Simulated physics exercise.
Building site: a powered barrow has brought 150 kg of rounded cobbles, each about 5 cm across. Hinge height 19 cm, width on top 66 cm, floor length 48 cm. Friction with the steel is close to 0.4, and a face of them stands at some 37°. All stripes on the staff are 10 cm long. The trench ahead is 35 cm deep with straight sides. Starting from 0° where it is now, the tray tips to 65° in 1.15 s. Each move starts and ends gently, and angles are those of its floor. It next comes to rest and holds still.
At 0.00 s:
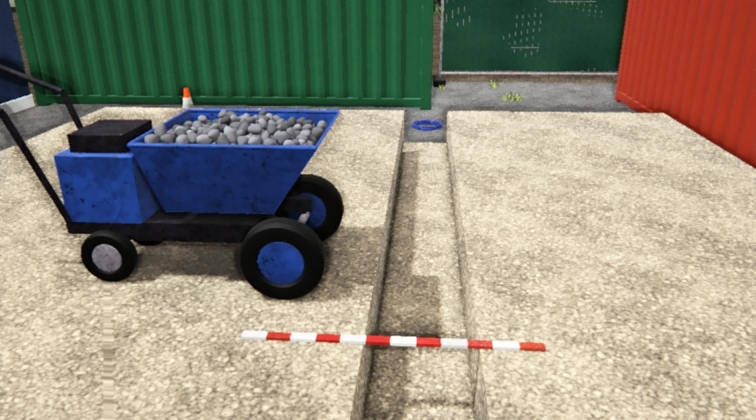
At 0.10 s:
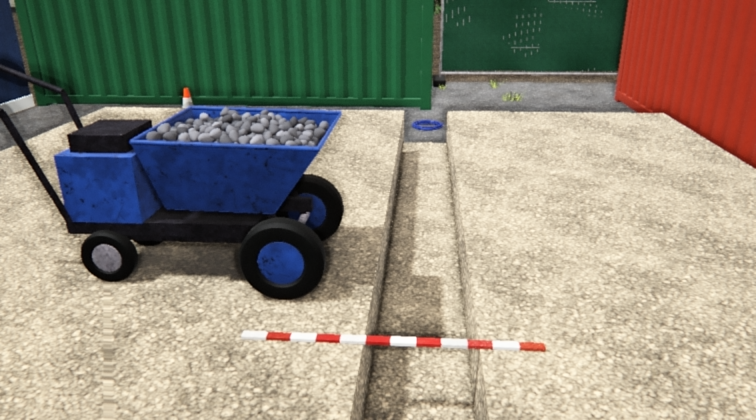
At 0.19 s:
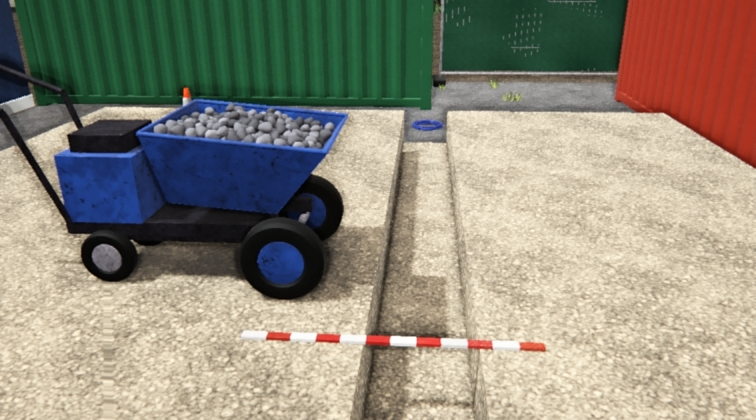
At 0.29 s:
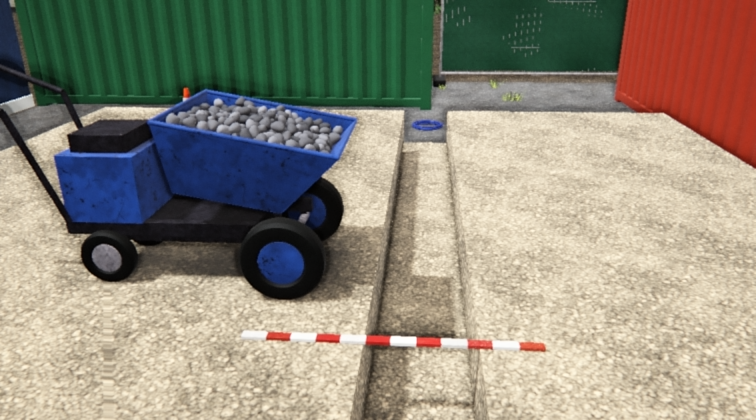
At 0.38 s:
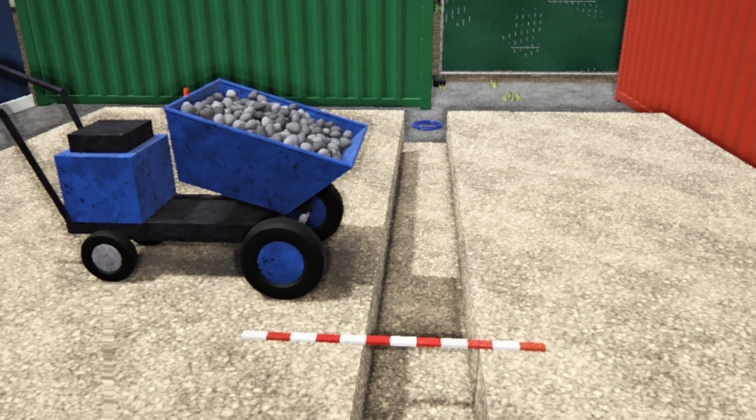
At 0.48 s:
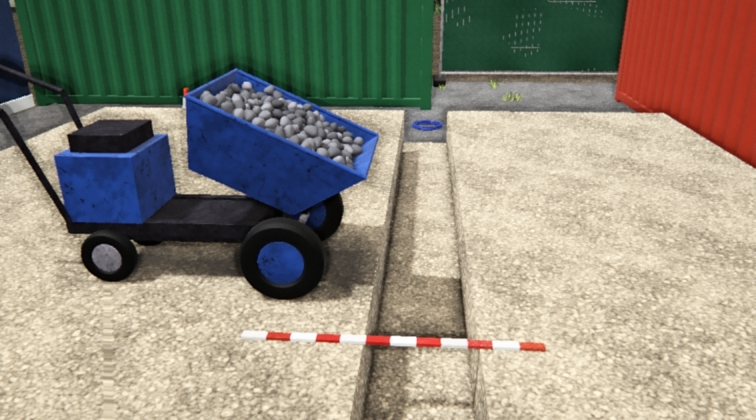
In this clip, a blue powered barrow loaded with rounded grey stones stands left of a narrow trench and a red-and-white staff; its tray gradually tilts toward the right, its rear rising while the wheels stay in place.
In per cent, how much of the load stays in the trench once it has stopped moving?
I would say about 73 per cent.
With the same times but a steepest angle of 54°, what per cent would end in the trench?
Then close to 35 per cent.
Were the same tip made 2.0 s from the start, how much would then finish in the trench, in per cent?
That would give about 80 percent.
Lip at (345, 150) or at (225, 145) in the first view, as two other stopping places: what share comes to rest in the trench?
Estimates: 55 % then 60 %.
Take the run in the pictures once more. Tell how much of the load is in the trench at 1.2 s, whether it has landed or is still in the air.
Some 25 per cent.
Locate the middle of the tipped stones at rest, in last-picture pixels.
Look at roughly (437, 320).
After 0.9 s the floor is at 55°; 100 % in the tray; the foremost stones are at (403, 205).
After 1.2 s the floor is at 65°; 73 % in the tray, 24 % in the trench, 3 % past the trench; the foremost stones are at (497, 277).
After 1.6 s the floor is at 65°; 47 % in the tray, 41 % in the trench, 12 % past the trench; the foremost stones are at (572, 280).
After 3.5 s the floor is at 65°; 15 % in the tray, 73 % in the trench, 12 % past the trench; the foremost stones are at (609, 262).
